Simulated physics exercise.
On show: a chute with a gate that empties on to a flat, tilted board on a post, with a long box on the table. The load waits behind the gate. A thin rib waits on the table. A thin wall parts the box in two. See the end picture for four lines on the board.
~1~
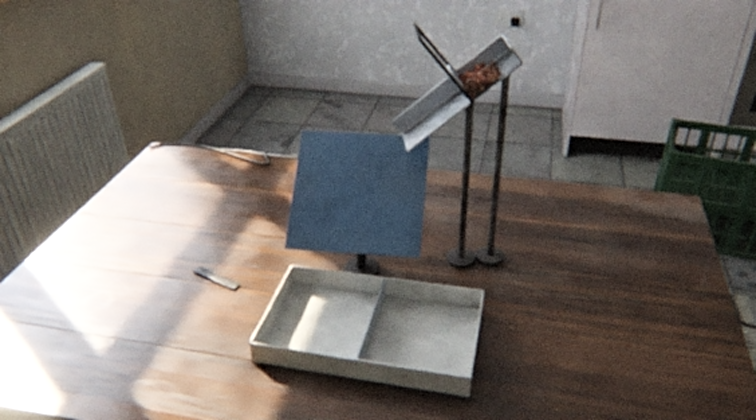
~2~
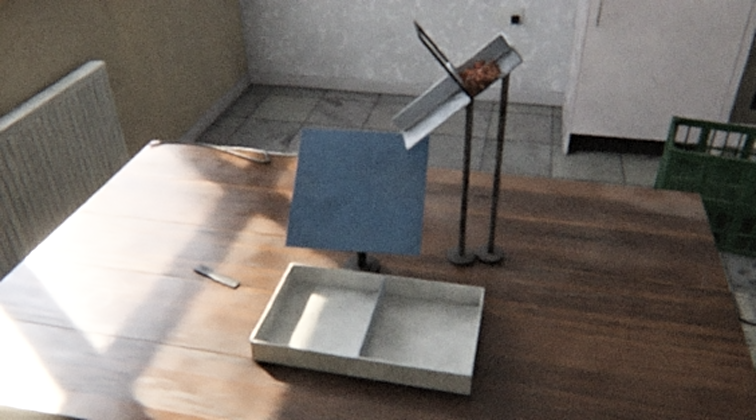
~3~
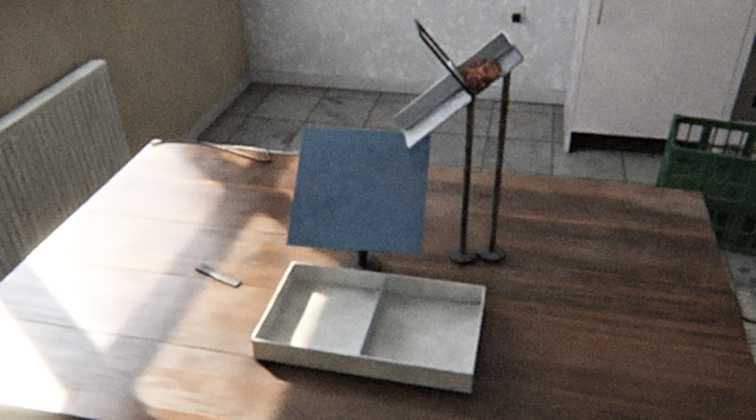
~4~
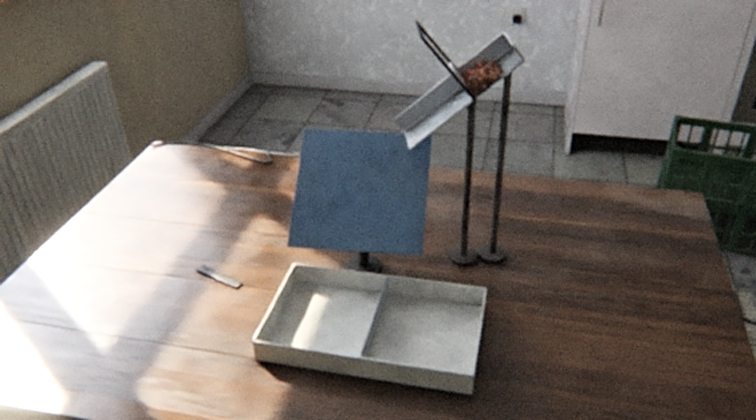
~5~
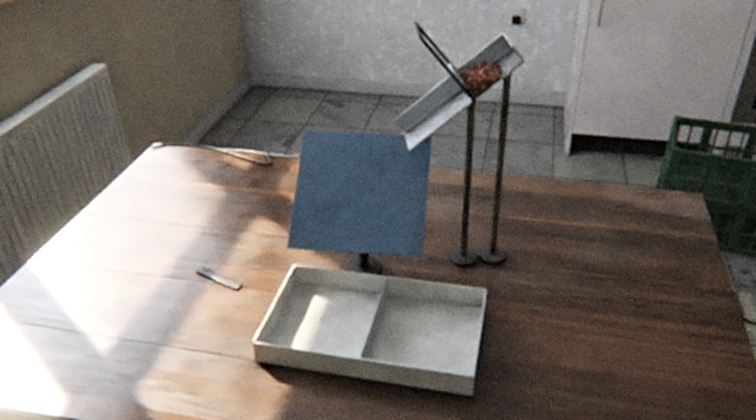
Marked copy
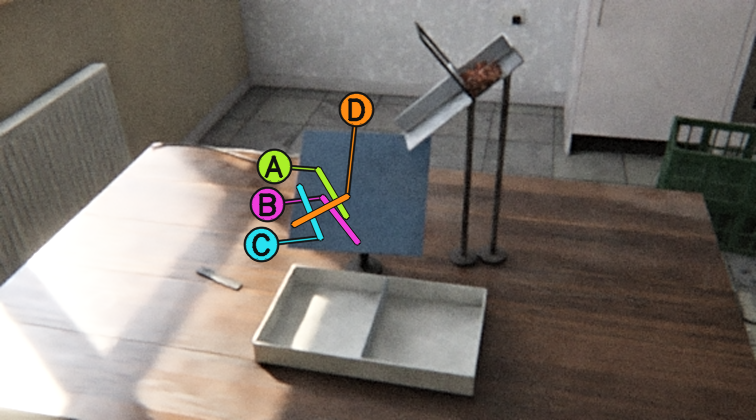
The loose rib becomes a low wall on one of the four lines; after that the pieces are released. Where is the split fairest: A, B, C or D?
It is B.
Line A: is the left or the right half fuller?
Left.
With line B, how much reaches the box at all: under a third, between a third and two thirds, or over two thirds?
It is over two thirds.
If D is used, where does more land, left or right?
Left.
On the marked copy, line A from (318, 169) to (346, 216); line B from (322, 197) to (357, 242); line C from (299, 186) to (320, 237); line D from (347, 196) to (294, 224).
For line A, of what is caught, nearly all in the left half, a stray few in the right.
For line B, of what is caught, about half in the left half, about half in the right.
For line C, of what is caught, all in the left half, none in the right.
For line D, of what is caught, all in the left half, none in the right.
